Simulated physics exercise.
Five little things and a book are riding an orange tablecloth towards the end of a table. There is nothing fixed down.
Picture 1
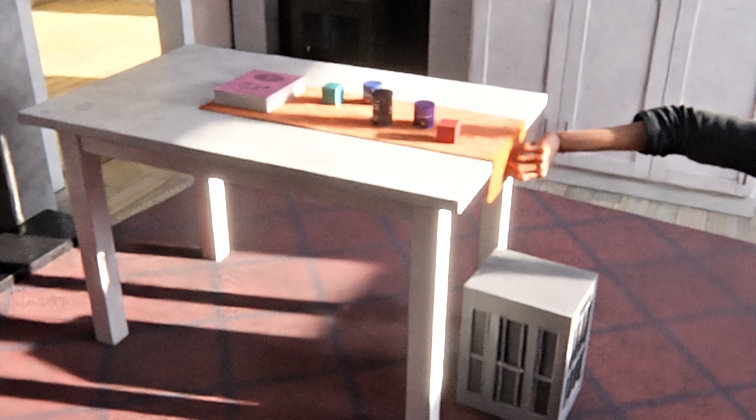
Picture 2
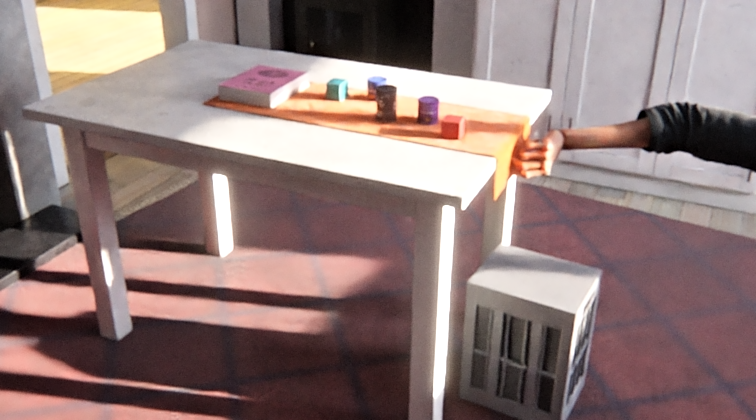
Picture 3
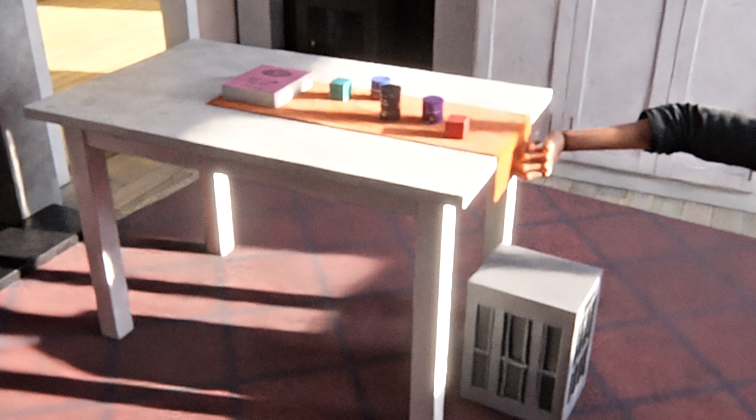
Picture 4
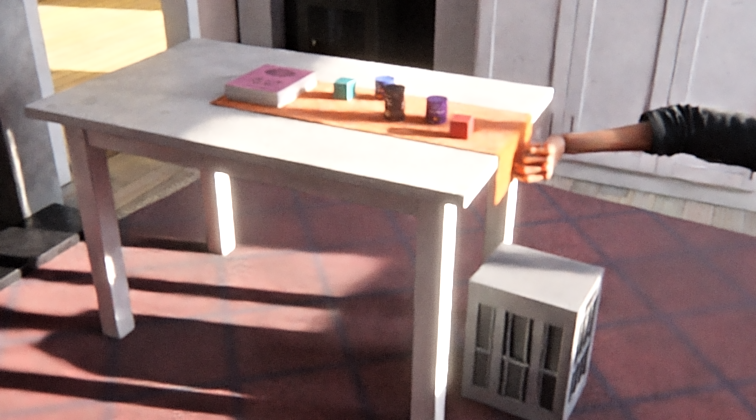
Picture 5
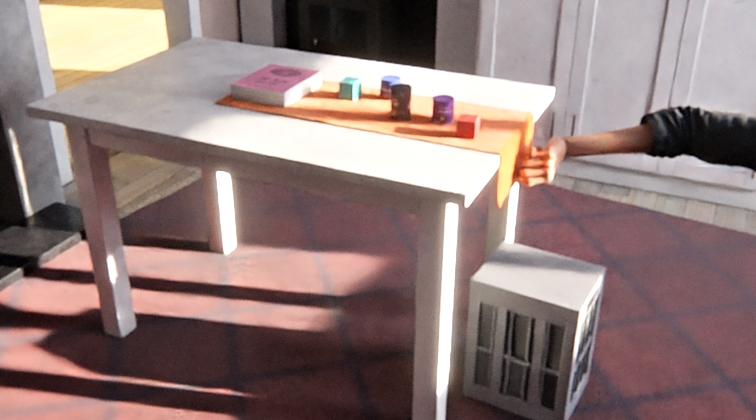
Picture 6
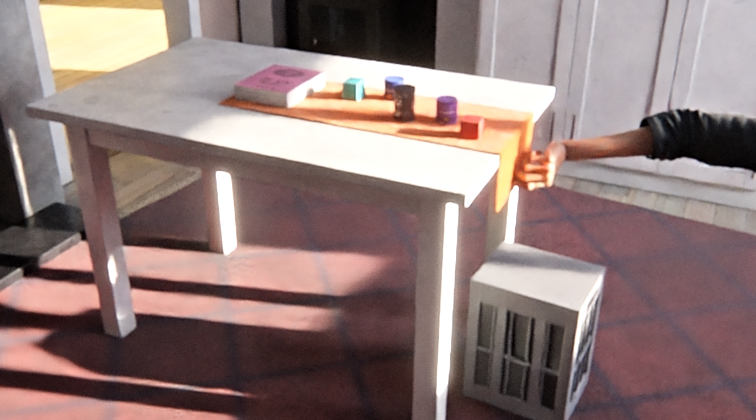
In a sunlit room with a red tiled floor, a hand at the right edge of a white table slowly pulls an orange cloth, and the book, cubes and small containers on it shift slightly to the right together.
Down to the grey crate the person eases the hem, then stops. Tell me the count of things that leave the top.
Oh, the ones that fall number just the two this time.
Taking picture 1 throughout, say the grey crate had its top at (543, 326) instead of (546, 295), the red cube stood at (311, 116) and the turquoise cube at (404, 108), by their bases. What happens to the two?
Outcome: Red cube keeps its perch; turquoise cube is gone.
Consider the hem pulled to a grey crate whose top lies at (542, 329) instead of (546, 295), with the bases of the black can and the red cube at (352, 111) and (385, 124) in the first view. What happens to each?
The black can survives, the red cube goes over.
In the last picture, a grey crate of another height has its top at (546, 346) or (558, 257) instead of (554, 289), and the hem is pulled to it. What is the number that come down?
First case 4, second 1.
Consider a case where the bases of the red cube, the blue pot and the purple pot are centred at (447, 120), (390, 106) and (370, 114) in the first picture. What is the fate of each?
Each in turn: The red cube goes down, the blue pot stays aloft, the purple pot stays aloft.
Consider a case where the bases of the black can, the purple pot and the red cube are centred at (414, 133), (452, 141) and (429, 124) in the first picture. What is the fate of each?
Of these three, the black can takes a tumble, the purple pot takes a tumble, the red cube takes a tumble.
Soon after, hem near (512, 215); all still up.
After that, hem near (510, 250); red cube gone.
And then, hem on the crate; red cube and purple pot gone.
In the end, hem on the crate; red cube and purple pot gone. The table loses two.
